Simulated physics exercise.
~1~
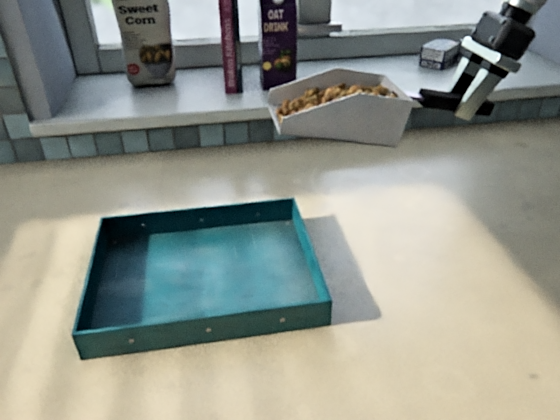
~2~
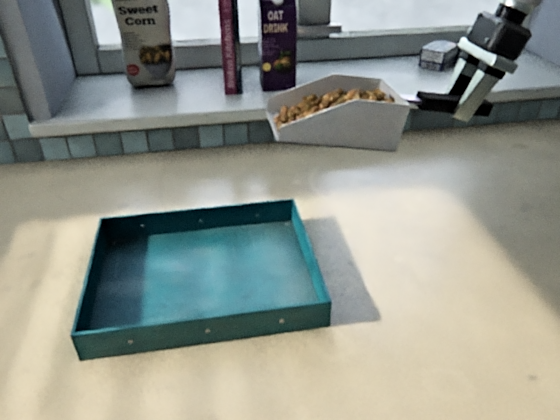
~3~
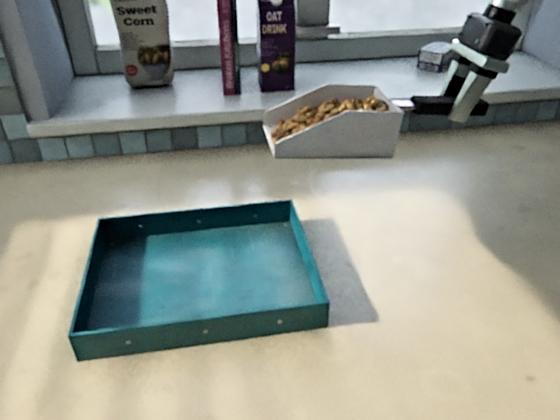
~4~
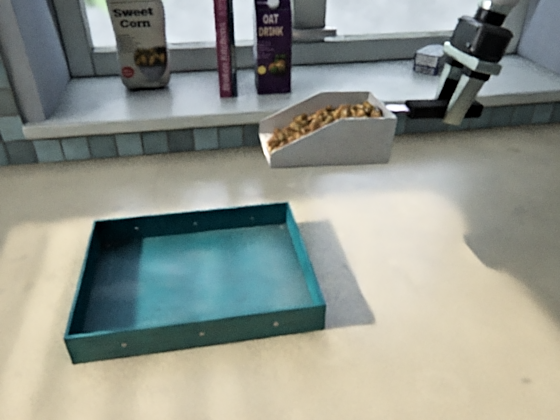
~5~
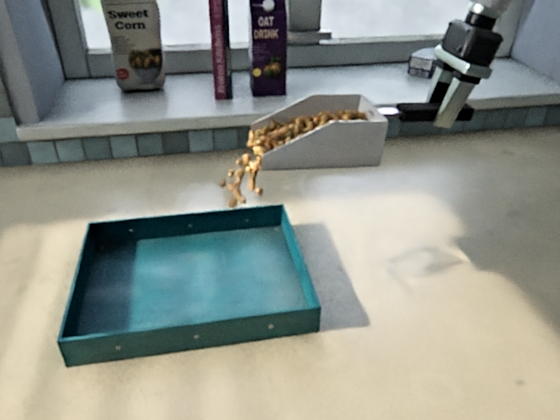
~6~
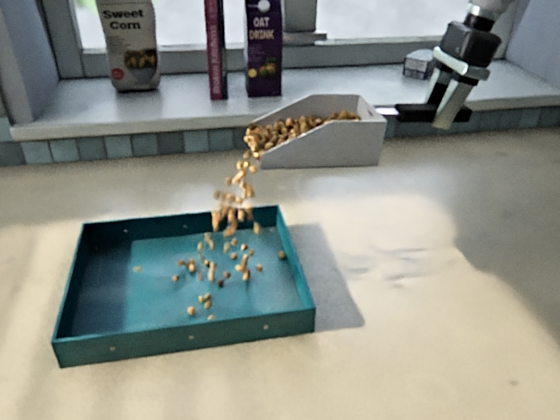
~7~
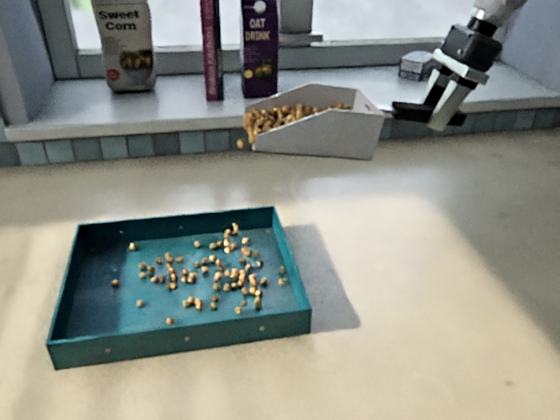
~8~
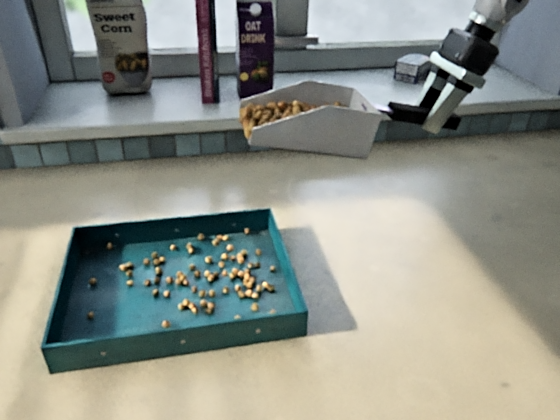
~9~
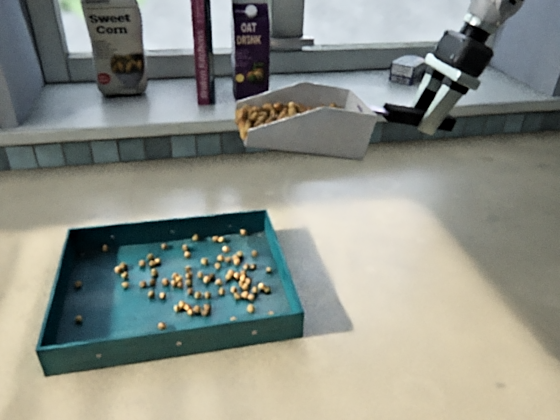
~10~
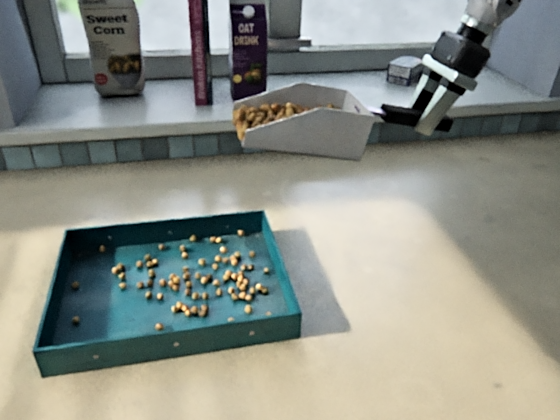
A robot arm tips a pale scoop, spilling some chickpeas into a teal tray, then holds still.
